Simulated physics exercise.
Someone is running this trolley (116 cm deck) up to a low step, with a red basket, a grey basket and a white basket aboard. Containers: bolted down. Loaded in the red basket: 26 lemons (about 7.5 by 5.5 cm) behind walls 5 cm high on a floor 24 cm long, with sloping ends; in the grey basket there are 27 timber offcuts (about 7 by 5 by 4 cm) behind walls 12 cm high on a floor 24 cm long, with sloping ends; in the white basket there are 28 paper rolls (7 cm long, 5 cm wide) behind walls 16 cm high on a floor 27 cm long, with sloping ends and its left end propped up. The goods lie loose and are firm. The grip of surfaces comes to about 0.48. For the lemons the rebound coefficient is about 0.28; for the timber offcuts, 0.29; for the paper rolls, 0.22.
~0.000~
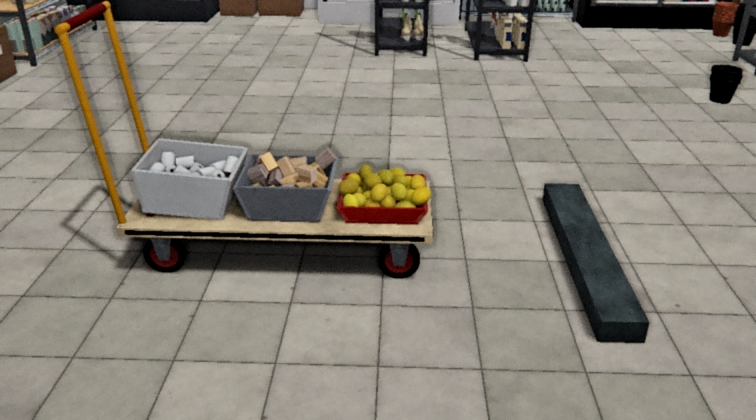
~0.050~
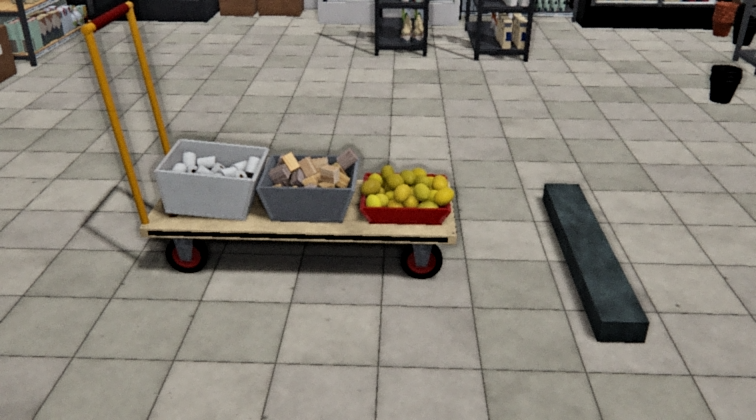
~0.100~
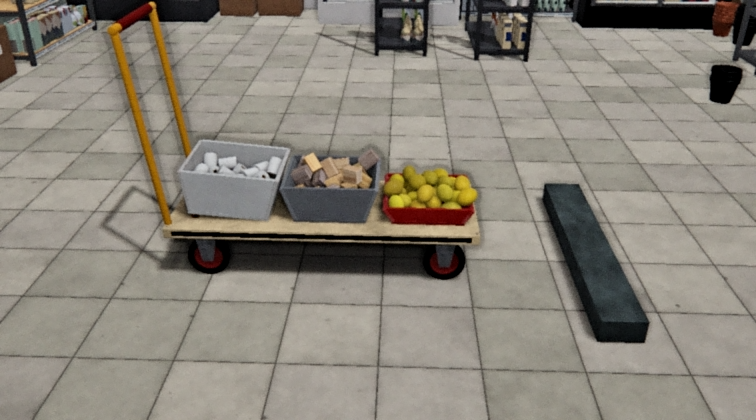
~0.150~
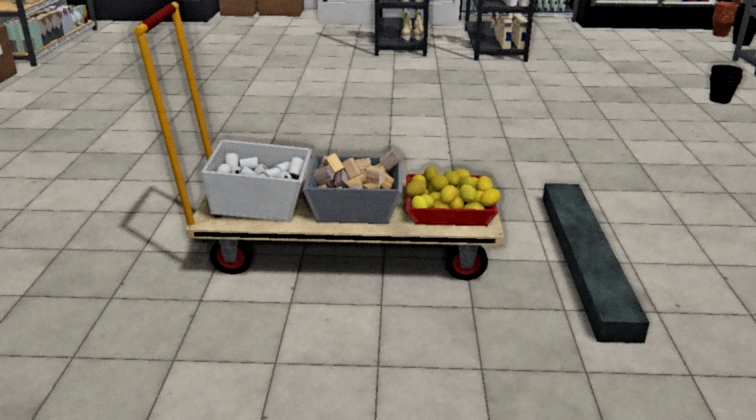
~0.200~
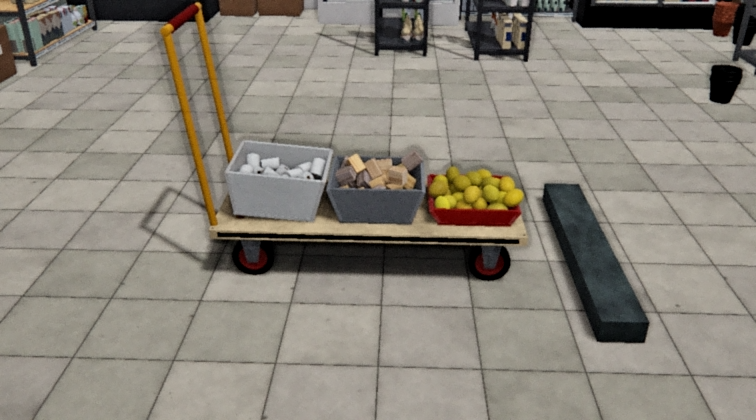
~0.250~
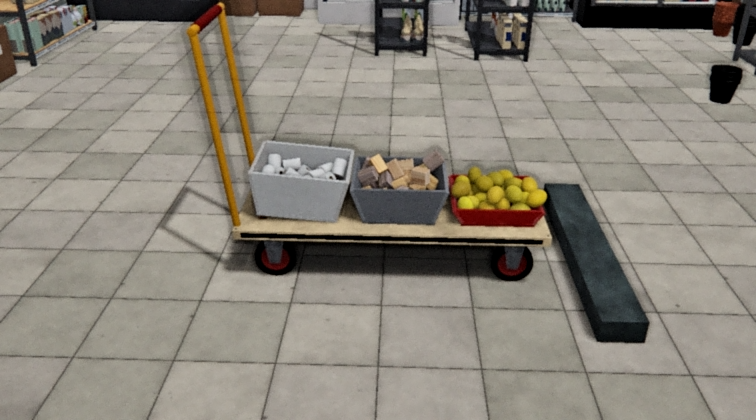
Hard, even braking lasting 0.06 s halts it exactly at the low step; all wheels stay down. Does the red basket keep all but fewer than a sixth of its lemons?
No, over a sixth of them go.
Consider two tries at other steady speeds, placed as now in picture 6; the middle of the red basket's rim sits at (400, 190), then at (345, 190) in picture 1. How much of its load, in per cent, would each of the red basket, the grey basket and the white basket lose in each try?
For the red basket it's 20 % and then 30 %, for the grey basket 0 % and then 10 %, and for the white basket 0 % and then 0 %.
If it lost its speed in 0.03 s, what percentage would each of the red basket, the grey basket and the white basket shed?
That way you'd get red basket at 30, grey basket at 10, and white basket at 0 percent.
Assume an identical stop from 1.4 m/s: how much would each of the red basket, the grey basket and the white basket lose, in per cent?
Then red basket 20, grey basket 0, white basket 0 per cent.
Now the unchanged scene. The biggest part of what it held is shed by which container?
Answer: The red basket.
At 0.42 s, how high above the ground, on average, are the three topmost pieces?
I'd put it close to 40 cm.
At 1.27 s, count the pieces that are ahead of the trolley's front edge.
Approx. 8 pieces ahead of the front edge.
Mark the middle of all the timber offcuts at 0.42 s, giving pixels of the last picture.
I'd put it close to (455, 185).
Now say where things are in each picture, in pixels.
In the first frame (each is followed by its nearest rim corner in this view), red basket, (425, 209); white basket, (135, 170); 59 cm short of the stop; none out.
Red basket, (448, 209); white basket, (158, 171); 50 cm short of the stop, in the second frame.
Red basket, (472, 210); white basket, (181, 171); 42 cm short of the stop, in the third frame.
Red basket, (495, 210); white basket, (205, 172); 33 cm short of the stop, in the fourth frame.
Red basket, (519, 211); white basket, (228, 172); 25 cm short of the stop, in the fifth frame.
Red basket, (542, 211); white basket, (252, 172); 16 cm short of the stop; none out, in the sixth frame.
After 0.32 s, the brake bites.
After 0.42 s, red basket 24 in, 2 out, grey basket 27 in, 0 out and white basket 28 in, 0 out.
After 0.54 s, red basket 22 in, 4 out, grey basket 25 in, 2 out and white basket 28 in, 0 out.
After 0.77 s, red basket 20 in, 6 out, grey basket 25 in, 2 out and white basket 28 in, 0 out.
When it is over (at 1.27 s), red basket 19 in, 7 out, grey basket 25 in, 2 out and white basket 28 in, 0 out. Asked share, 7 of 26, 27 per cent.
